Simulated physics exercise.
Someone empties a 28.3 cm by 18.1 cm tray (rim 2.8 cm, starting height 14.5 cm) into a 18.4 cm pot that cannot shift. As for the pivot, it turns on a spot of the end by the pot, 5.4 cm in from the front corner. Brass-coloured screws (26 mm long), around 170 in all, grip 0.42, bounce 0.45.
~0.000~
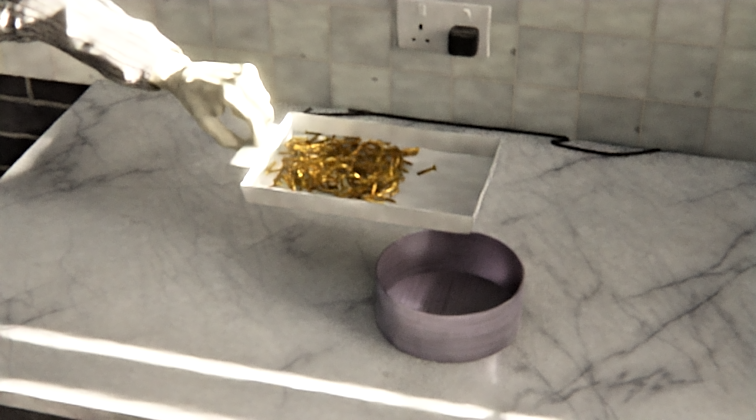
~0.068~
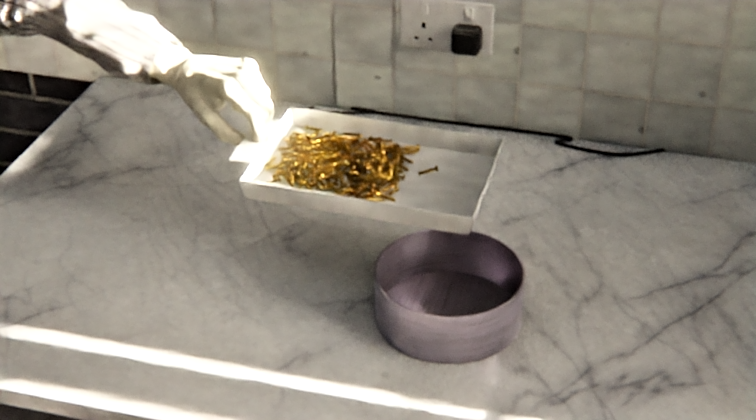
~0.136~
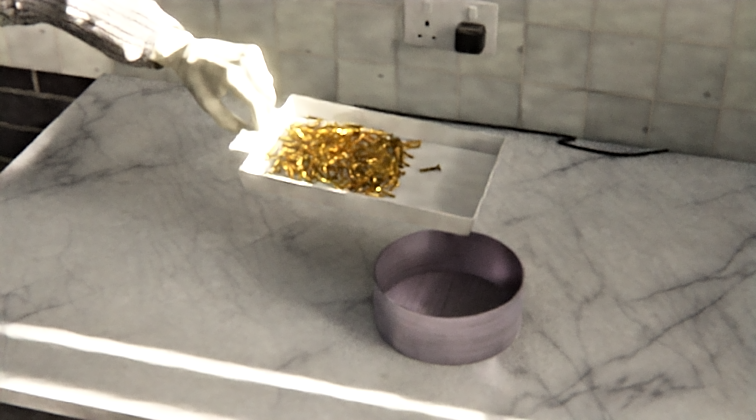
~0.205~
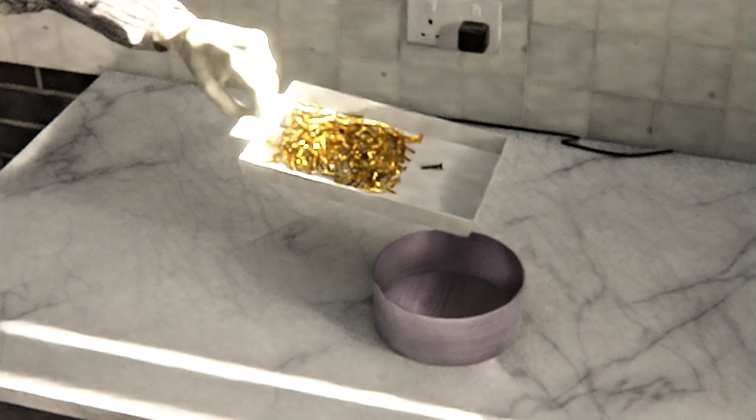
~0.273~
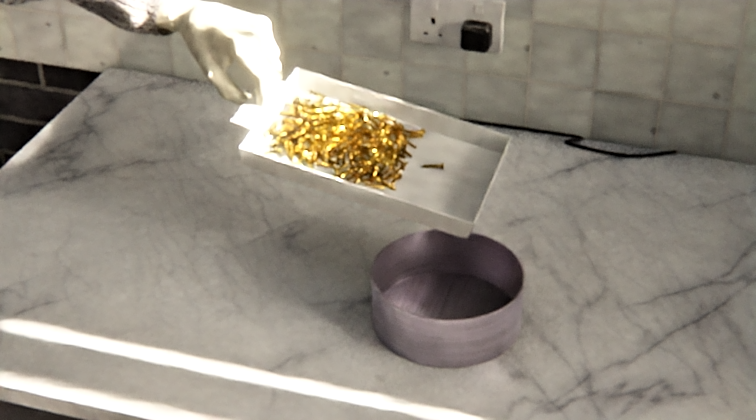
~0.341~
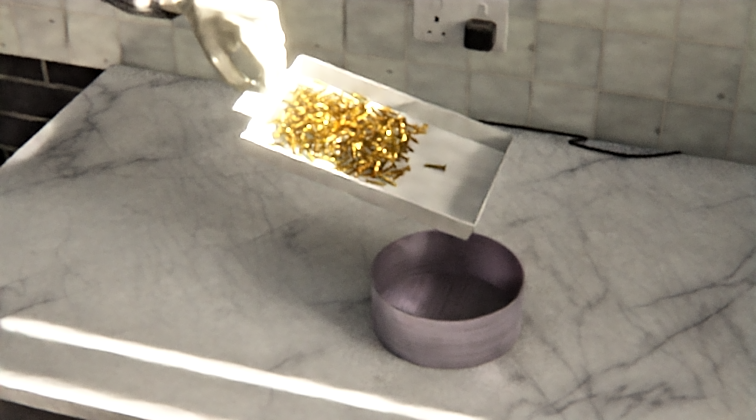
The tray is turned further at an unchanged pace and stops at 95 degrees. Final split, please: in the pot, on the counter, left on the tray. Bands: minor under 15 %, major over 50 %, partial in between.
Pot: Looks set for the better part, counter: Looks set for a partial amount, tray: Looks set for a minimal amount.
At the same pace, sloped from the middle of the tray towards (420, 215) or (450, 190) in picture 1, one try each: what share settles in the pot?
Some 100 and 30 per cent.
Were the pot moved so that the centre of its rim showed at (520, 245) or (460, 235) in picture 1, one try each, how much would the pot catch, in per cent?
That gives roughly 65 per cent and then 10 per cent.
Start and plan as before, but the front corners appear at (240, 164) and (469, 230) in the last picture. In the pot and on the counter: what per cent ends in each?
You'd end with pot at 80 and counter at 15.
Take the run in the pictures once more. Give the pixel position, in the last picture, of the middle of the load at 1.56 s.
Around (484, 200).
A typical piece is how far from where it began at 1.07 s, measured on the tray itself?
I'd say close to 17 centimetres.
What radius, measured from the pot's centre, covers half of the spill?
Roughly 14 cm from the centre.
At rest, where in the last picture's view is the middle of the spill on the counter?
You'll find it at about pixel (559, 315).
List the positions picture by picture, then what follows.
The first frame shows tray tilt 0 degrees, front corners at (245, 183) and (470, 215); middle of the pieces at (340, 169); pot at (450, 270).
The second frame shows tray tilt 1 degrees, front corners at (244, 178) and (470, 215); middle of the pieces at (340, 165).
The third frame shows tray tilt 4 degrees, front corners at (244, 168) and (471, 217), lowest corner right front; middle of the pieces at (340, 158).
The fourth frame shows tray tilt 7 degrees, front corners at (244, 157) and (471, 218), lowest corner right front; middle of the pieces at (341, 150).
The fifth frame shows tray tilt 11 degrees, front corners at (245, 146) and (472, 220), lowest corner right front; middle of the pieces at (342, 142).
The sixth frame shows tray tilt 14 degrees, front corners at (246, 135) and (472, 222), lowest corner right front; middle of the pieces at (344, 133); pot at (448, 273). Its pace works out near 50 degrees a second.
After 1.07 s, tilt 52 degrees; the tray holds 100 %, the pot 0 %.
Then, at 1.56 s, tilt 77 degrees; the tray holds 85 %, the pot 10 %.
After 2.12 s, tilt 95 degrees; the tray holds 25 %, the pot 45 %.
By 3.4 s all is still; pot 70 %, counter 30 %, tray 0 %.
